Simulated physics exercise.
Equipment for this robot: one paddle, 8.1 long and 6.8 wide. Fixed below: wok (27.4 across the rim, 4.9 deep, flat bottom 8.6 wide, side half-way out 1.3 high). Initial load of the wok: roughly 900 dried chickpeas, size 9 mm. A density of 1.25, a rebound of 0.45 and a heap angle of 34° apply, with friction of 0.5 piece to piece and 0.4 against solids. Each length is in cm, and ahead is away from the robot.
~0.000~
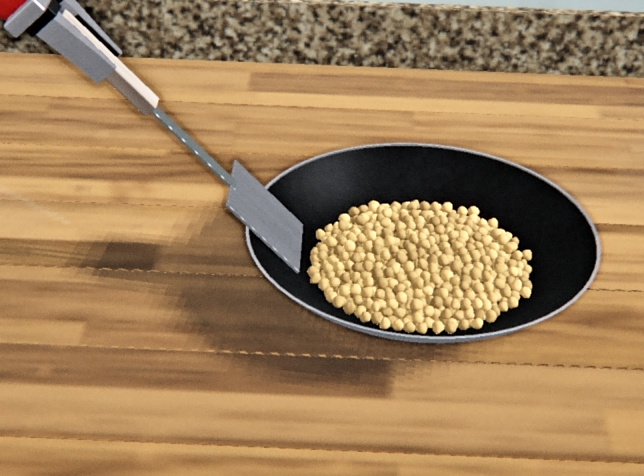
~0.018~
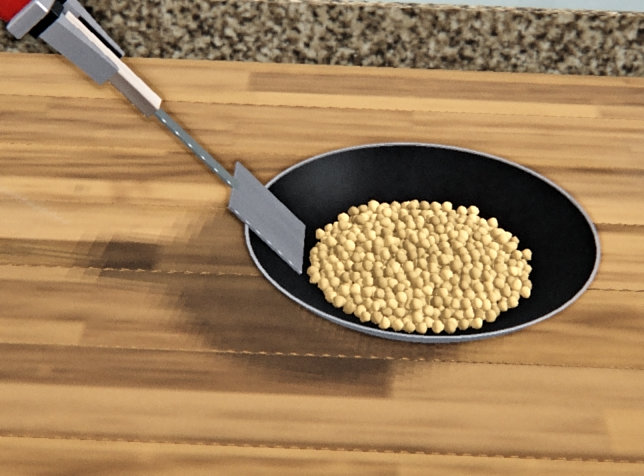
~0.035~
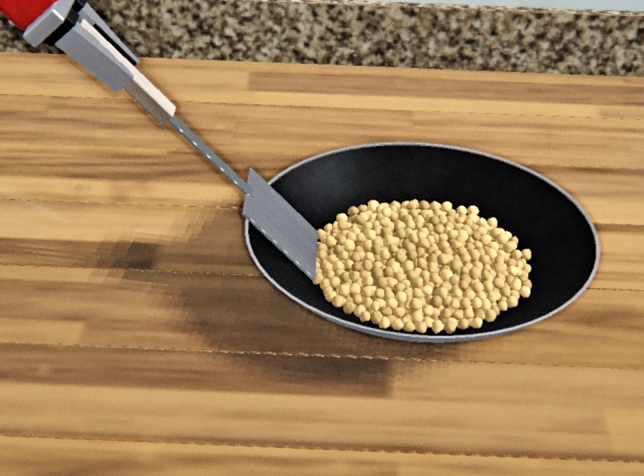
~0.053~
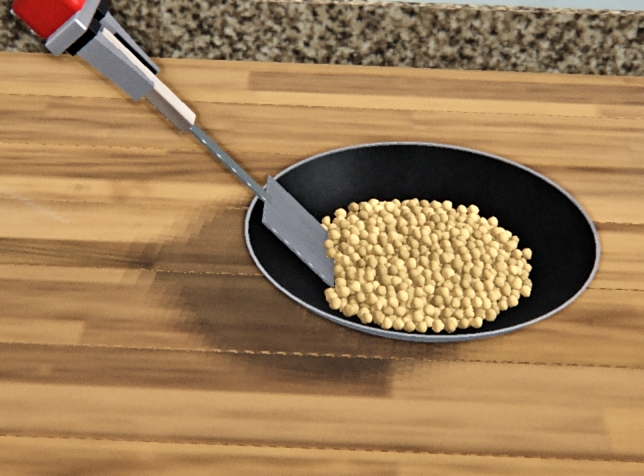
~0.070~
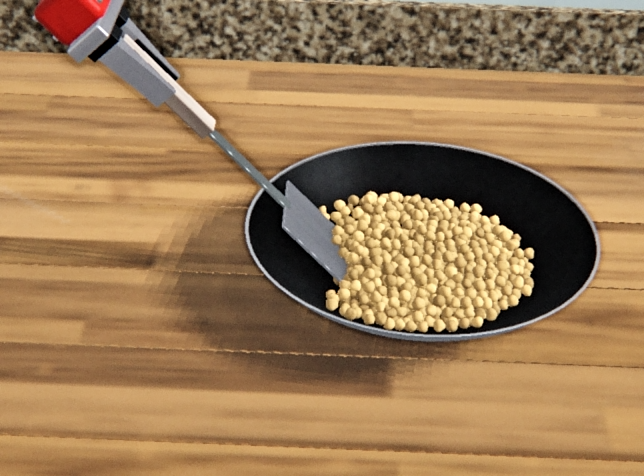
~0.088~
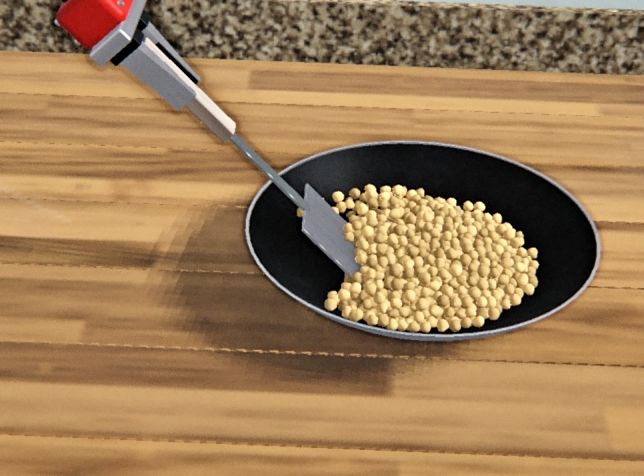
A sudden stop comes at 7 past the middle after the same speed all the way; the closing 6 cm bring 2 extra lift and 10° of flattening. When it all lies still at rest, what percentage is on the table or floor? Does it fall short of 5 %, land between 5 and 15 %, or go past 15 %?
It lands between 5 and 15 %.
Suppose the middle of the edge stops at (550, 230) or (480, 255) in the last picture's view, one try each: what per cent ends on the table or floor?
I'd say roughly 25 per cent, then roughly 0 per cent.
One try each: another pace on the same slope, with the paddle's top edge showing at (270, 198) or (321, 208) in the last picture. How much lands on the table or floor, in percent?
Near 0 per cent in the first try and near 15 per cent in the second.
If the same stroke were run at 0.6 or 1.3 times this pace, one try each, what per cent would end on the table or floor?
About 0 and 20 per cent.
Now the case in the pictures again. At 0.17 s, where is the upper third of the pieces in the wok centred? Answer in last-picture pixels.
Near (481, 240).
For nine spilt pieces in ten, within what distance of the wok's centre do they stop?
30 cm.
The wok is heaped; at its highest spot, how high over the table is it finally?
6.0 cm.
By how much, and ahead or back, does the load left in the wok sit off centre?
Ahead, by about 4.5 cm.
After 0.13 s, sloping 47°, highest piece 6 above the table; 900 in the wok.
After 0.17 s, sloping 43°, highest piece 6 above the table; 900 in the wok.
After 0.40 s, sloping 37°, highest piece 6 above the table; 822 in the wok, 63 on the table or floor, 15 on the blade or in flight.
After 1.45 s, sloping 37°, highest piece 6 above the table; 821 in the wok, 79 on the table or floor.
In the end, 821 in the wok, 79 on the table or floor. That is 9 % on the table or floor.
